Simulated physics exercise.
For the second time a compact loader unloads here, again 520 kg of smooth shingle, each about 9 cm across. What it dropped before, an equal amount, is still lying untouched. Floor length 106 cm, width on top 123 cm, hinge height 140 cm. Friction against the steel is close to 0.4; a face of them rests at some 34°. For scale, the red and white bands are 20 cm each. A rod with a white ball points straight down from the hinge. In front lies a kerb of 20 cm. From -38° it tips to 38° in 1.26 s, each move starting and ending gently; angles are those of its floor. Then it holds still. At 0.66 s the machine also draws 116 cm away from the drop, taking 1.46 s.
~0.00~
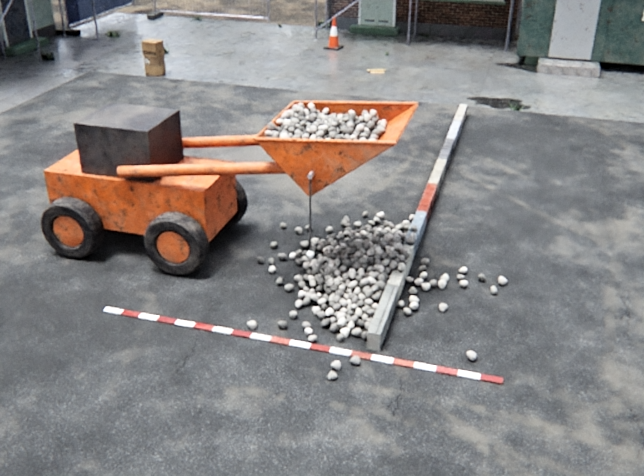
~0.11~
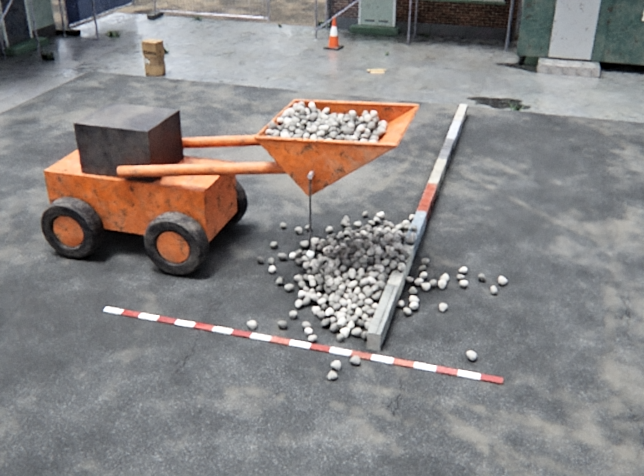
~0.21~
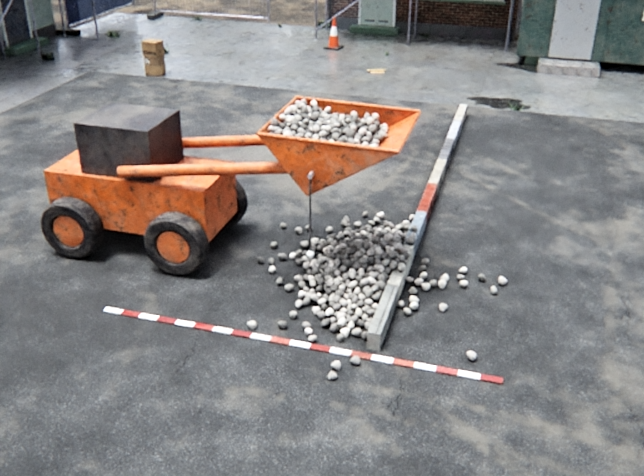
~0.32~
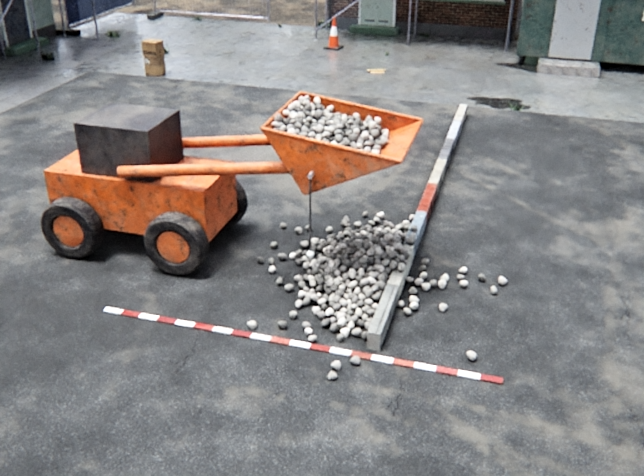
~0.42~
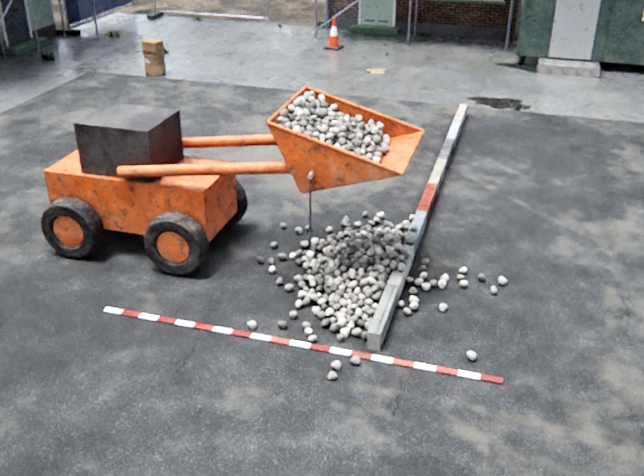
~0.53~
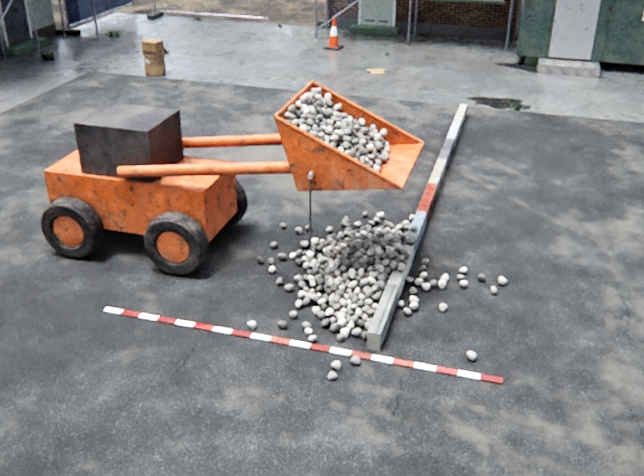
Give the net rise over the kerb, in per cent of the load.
Some 20 per cent is added.
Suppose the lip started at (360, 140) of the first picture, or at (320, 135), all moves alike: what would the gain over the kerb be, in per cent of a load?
First some 0, then 0 per cent.
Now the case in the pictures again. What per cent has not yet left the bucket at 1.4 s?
It holds some 25 per cent.
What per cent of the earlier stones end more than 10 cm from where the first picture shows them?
About 30 per cent.
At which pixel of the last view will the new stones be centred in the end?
Their middle is at about (359, 262).
After 0.9 s the floor is at 26°; in per cent of one load, 99 in the bucket, 98 on this side of the kerb, 4 over the kerb; the foremost stones are at (473, 292).
After 1.4 s the floor is at 38°; in per cent of one load, 24 in the bucket, 167 on this side of the kerb, 9 over the kerb; the foremost stones are at (473, 292).
After 2.6 s the floor is at 38°; in per cent of one load, 0 in the bucket, 177 on this side of the kerb, 23 over the kerb; the foremost stones are at (535, 316).
After 5.3 s the floor is at 38°; in per cent of one load, 0 in the bucket, 177 on this side of the kerb, 23 over the kerb; the foremost stones are at (536, 316). Net gain over the kerb, 20.
